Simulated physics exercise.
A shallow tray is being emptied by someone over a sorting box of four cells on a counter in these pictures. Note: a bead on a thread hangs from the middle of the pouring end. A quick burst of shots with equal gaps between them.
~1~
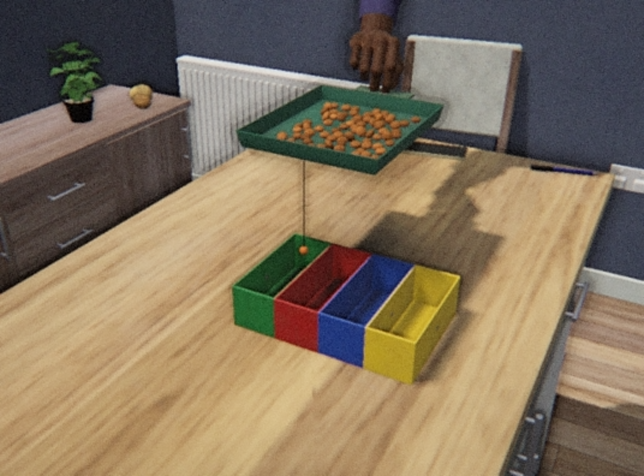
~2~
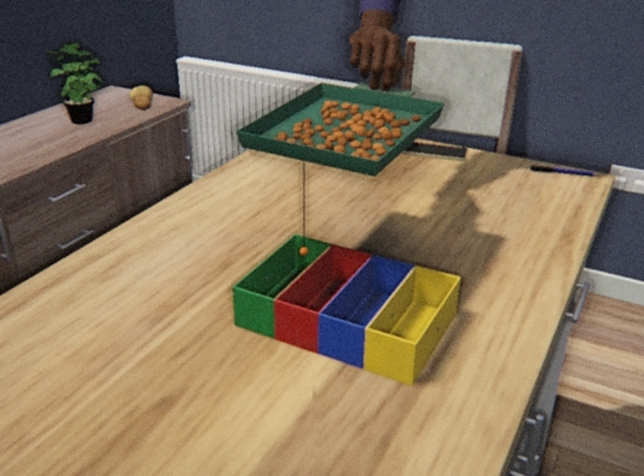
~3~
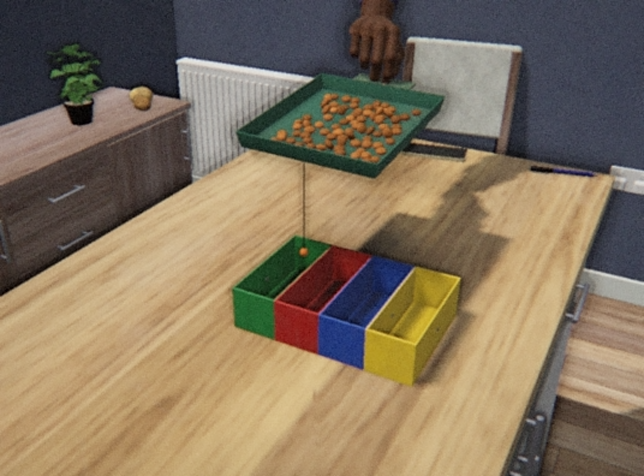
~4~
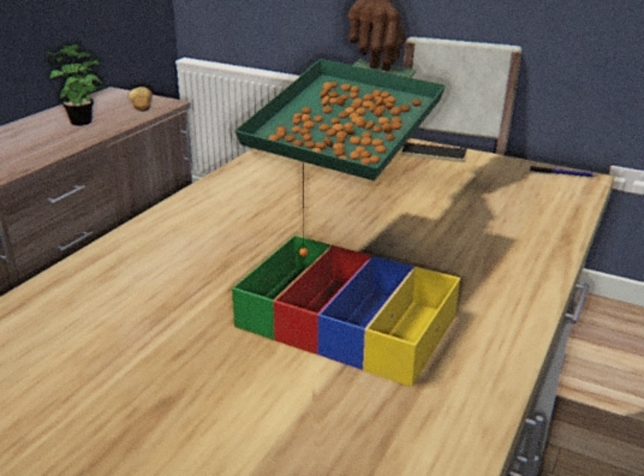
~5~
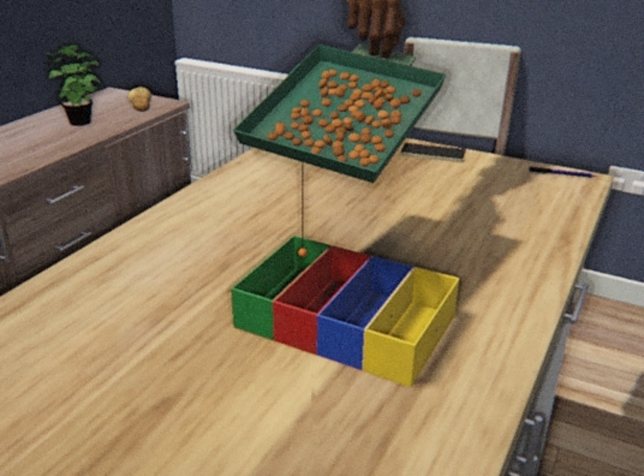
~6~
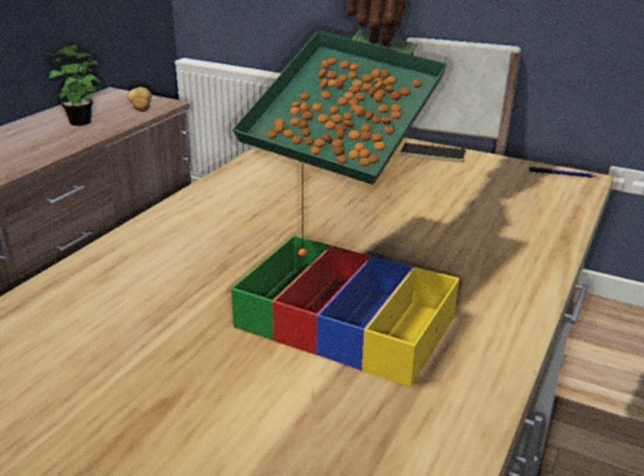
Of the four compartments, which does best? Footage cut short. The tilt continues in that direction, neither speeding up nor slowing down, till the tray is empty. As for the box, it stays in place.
The blue one does best.
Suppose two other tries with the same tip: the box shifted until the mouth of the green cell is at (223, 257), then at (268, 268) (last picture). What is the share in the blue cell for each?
First some 20, then 60 per cent.
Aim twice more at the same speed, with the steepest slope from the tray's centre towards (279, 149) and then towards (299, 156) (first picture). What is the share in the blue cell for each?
Around 0 per cent first, around 0 per cent next.
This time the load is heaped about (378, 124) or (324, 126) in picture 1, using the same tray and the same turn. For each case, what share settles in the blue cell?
You'd get about 60 per cent first and about 40 per cent second.
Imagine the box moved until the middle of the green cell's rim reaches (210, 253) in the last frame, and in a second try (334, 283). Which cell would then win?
Yellow, then that green cell.
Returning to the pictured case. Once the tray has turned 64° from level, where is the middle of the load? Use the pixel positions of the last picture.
(343, 148).
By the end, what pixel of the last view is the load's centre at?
I'd say the middle ends up at about (342, 330).
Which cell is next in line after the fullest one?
After the leader, it is red.
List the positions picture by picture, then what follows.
The first picture shows corners of the pouring end near (241, 130) and (376, 157), level; middle of the load near (356, 131), bits of cat kibble; bead on its thread near (304, 251); green cell near (254, 308); red cell near (296, 322); blue cell near (341, 336); yellow cell near (389, 352).
The second picture shows corners of the pouring end near (241, 131) and (376, 159), level; middle of the load near (357, 130).
The third picture shows corners of the pouring end near (240, 131) and (376, 162), tipped barely, lowest at the right corner; middle of the load near (357, 126).
The fourth picture shows corners of the pouring end near (239, 130) and (375, 165), tipped a little, lowest at the right corner; middle of the load near (356, 120).
The fifth picture shows corners of the pouring end near (238, 129) and (374, 168), tipped clearly, lowest at the right corner; middle of the load near (355, 114).
The sixth picture shows corners of the pouring end near (237, 128) and (374, 171), tipped clearly, lowest at the right corner; middle of the load near (355, 108); green cell near (253, 311); red cell near (295, 324); blue cell near (340, 339); yellow cell near (388, 354).
Shortly afterwards, tray tipped steeply; the whole lot on the tray.
Next, tray tipped past a quarter turn; near half on the tray; near a quarter in the blue cell; a little in the red cell; only a few in the yellow cell; near a quarter falling or outside the box.
Some moments later, tray tipped past a quarter turn; near half in the blue cell; near a third in the red cell; only a few in the green cell; only a few in the yellow cell; only a few falling or outside the box.
In the end, tray tipped past a quarter turn; near half in the blue cell; near a third in the red cell; only a few in the green cell; only a few in the yellow cell; only a few outside the box.
